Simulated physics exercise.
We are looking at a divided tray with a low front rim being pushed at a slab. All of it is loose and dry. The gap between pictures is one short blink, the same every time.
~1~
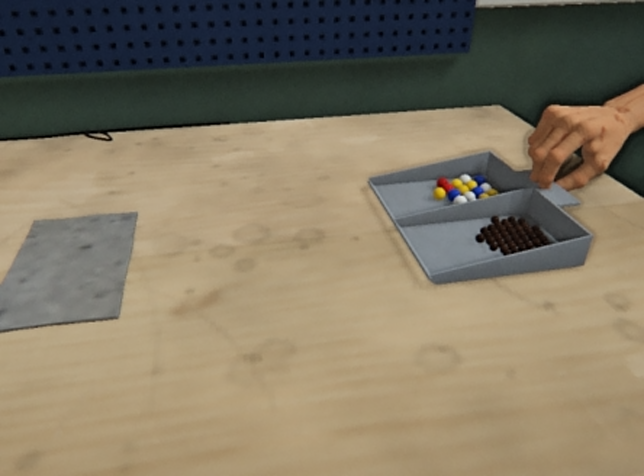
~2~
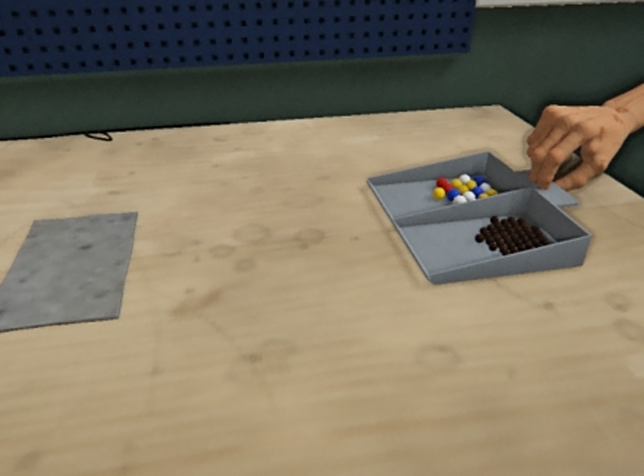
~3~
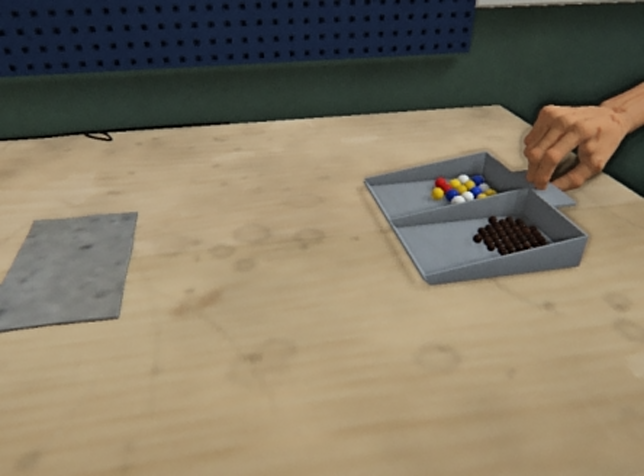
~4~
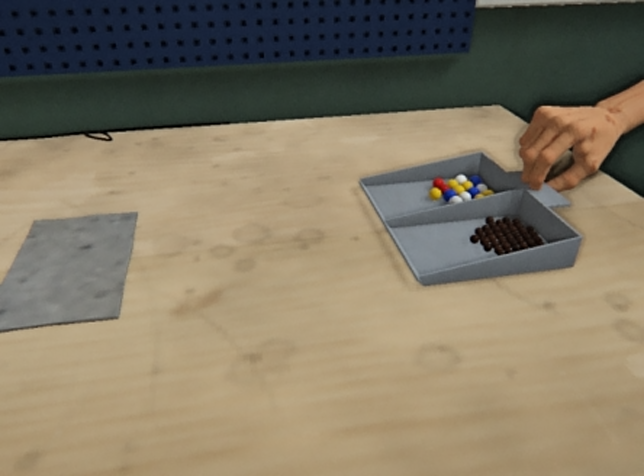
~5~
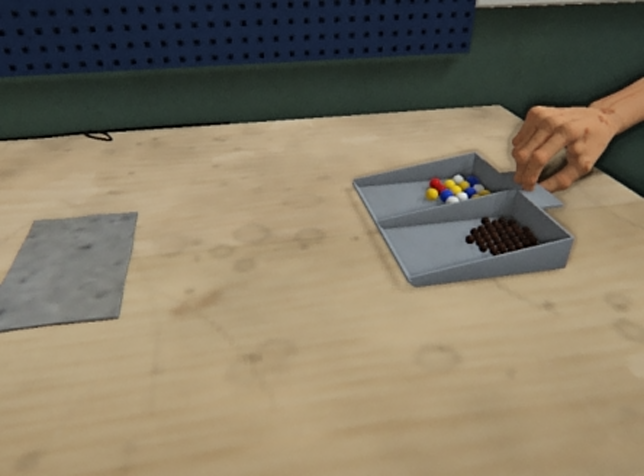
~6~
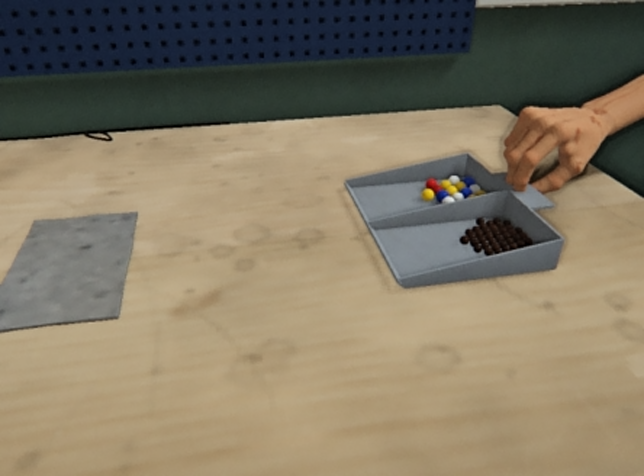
Divided grey tray holding colourful marbles and dark brown balls sliding slowly left across a wooden table, a hand pushing its tab.
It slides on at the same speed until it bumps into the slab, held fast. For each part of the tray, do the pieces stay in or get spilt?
The near lot stays in; the far lot stays in.
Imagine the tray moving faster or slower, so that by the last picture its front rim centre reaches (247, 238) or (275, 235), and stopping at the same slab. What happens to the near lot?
It does not all stay in in the first try and does not all stay in in the second.
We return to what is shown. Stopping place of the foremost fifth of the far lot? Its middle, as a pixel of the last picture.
Roughly at (192, 218).
Then, 0.62 s past the last view, tray still sliding, front rim near (259, 237); near lot all inside; far lot all inside.
Then, 1.35 s past the last view, tray stopped at the slab; near lot all inside; far lot all inside.
Then, 1.56 s past the last view, tray stopped at the slab; near lot all inside, moved towards the front rim; far lot all inside.
Finally, tray stopped at the slab; near lot all inside, moved towards the front rim; far lot all inside, moved towards the front rim.
